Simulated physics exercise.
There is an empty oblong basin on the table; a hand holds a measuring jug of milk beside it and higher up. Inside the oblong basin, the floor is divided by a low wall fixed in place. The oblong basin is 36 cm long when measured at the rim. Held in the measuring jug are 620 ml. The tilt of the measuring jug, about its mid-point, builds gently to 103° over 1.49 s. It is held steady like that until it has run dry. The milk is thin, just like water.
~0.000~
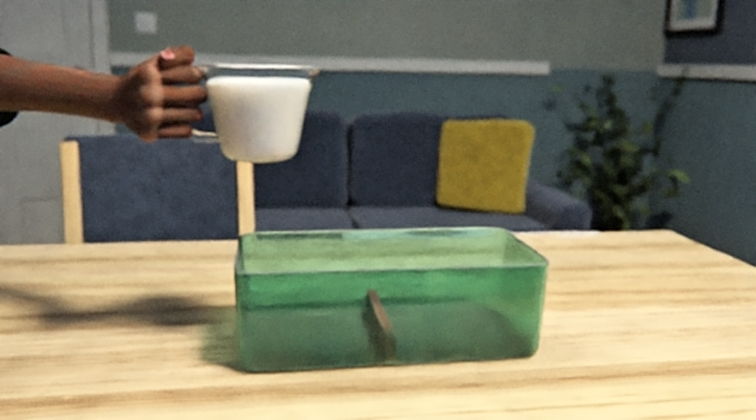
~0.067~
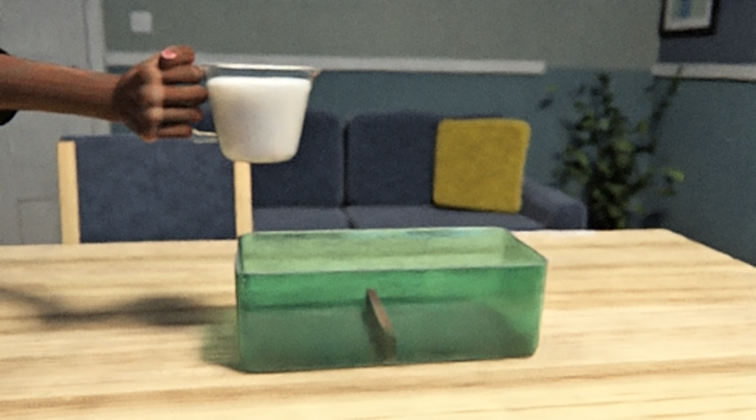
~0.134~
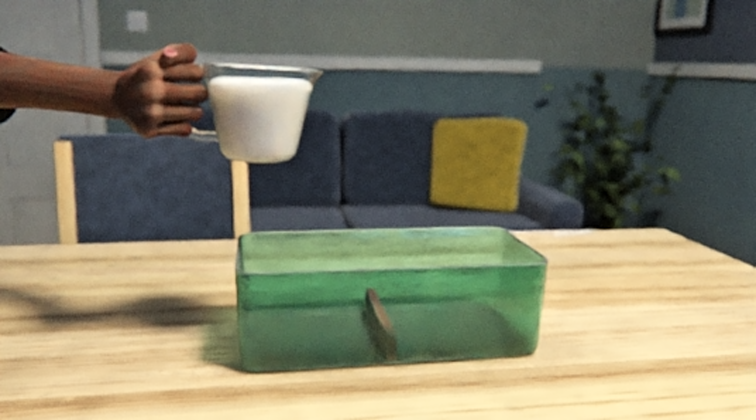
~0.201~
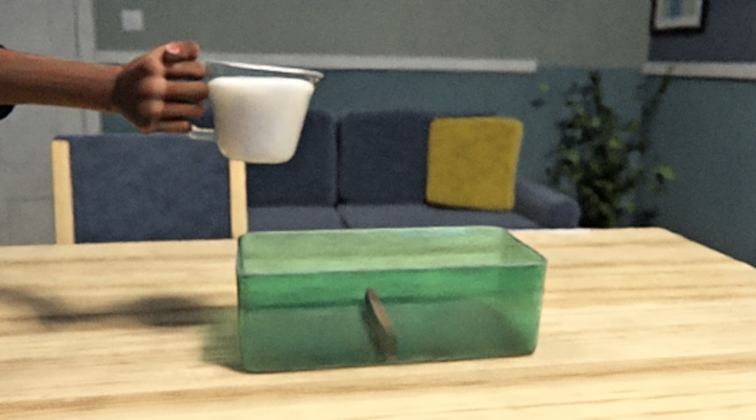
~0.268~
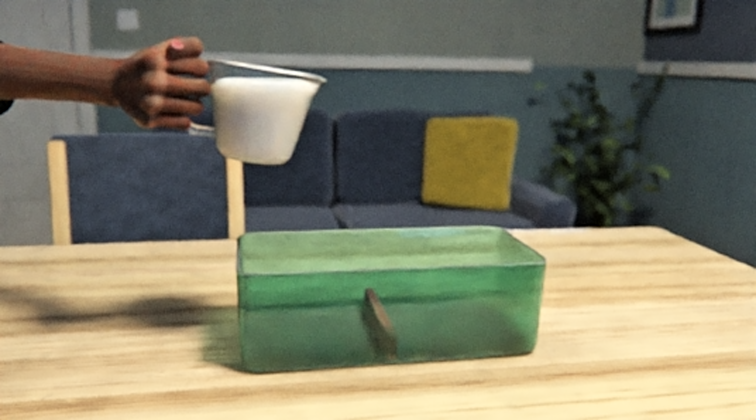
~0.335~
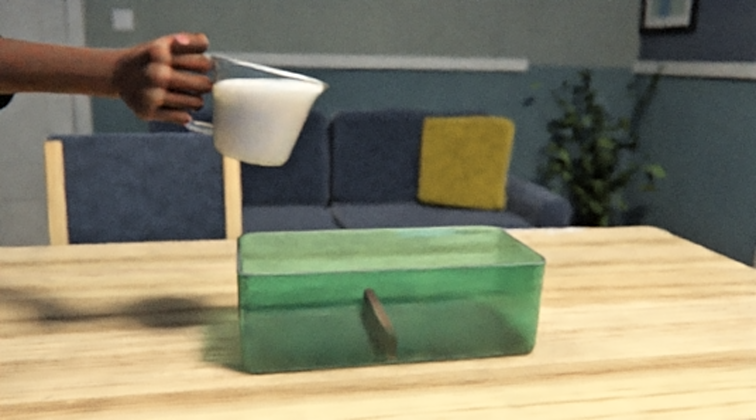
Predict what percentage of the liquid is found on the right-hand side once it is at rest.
About 63 % is on the right.
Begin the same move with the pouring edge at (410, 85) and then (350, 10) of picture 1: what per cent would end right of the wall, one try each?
Roughly 95 per cent the first time and 90 per cent the second.
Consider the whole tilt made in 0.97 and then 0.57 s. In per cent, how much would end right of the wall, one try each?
Result: 50 per cent, then 35 per cent.
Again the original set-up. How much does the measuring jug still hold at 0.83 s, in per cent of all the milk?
Portion remaining: Approx. 66 per cent.
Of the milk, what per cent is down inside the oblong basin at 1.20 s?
Value: Approx. 74 %.
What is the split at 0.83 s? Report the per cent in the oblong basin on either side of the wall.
Around 2 percent on the left and 10 on the right.
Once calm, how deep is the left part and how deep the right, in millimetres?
Some 8 mm on the left and some 14 mm on the right.
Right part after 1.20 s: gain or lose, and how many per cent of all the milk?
The right part's share grows by around 7 per cent.
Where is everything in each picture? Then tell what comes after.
In the first frame, it leans 0°; its right rim is at (322, 69); the milk meets the walls at (208, 79) and (309, 81); the oblong basin's rim runs from (238, 253) to (526, 246); the wall's top is at (380, 311).
In the second frame, it leans 1°; its right rim is at (323, 70); the milk meets the walls at (208, 79) and (310, 81).
In the third frame, it leans 2°; its right rim is at (324, 71); the milk meets the walls at (209, 79) and (310, 82).
In the fourth frame, it leans 5°; its right rim is at (326, 75); the milk meets the walls at (211, 80) and (311, 83).
In the fifth frame, it leans 8°; its right rim is at (327, 79); the milk meets the walls at (213, 81) and (315, 84).
In the sixth frame, it leans 12°; its right rim is at (329, 85); the milk meets the walls at (215, 83) and (320, 85).
Then, 0.83 s in, the tilt is 61° and 66 per cent is still to pour, 2 is left of the wall and 10 right of it.
Then, 1.20 s in, the tilt is 93° and 12 per cent is still to pour, 16 is left of the wall and 57 right of it.
Then, 1.58 s in, the tilt is 103° and 0 per cent is still to pour, 35 is left of the wall and 63 right of it.
Then, 1.99 s in, the tilt is 103° and 0 per cent is still to pour, 35 is left of the wall and 63 right of it.
Finally, 35 per cent lies left of the wall, 63 right of it and 1 outside.
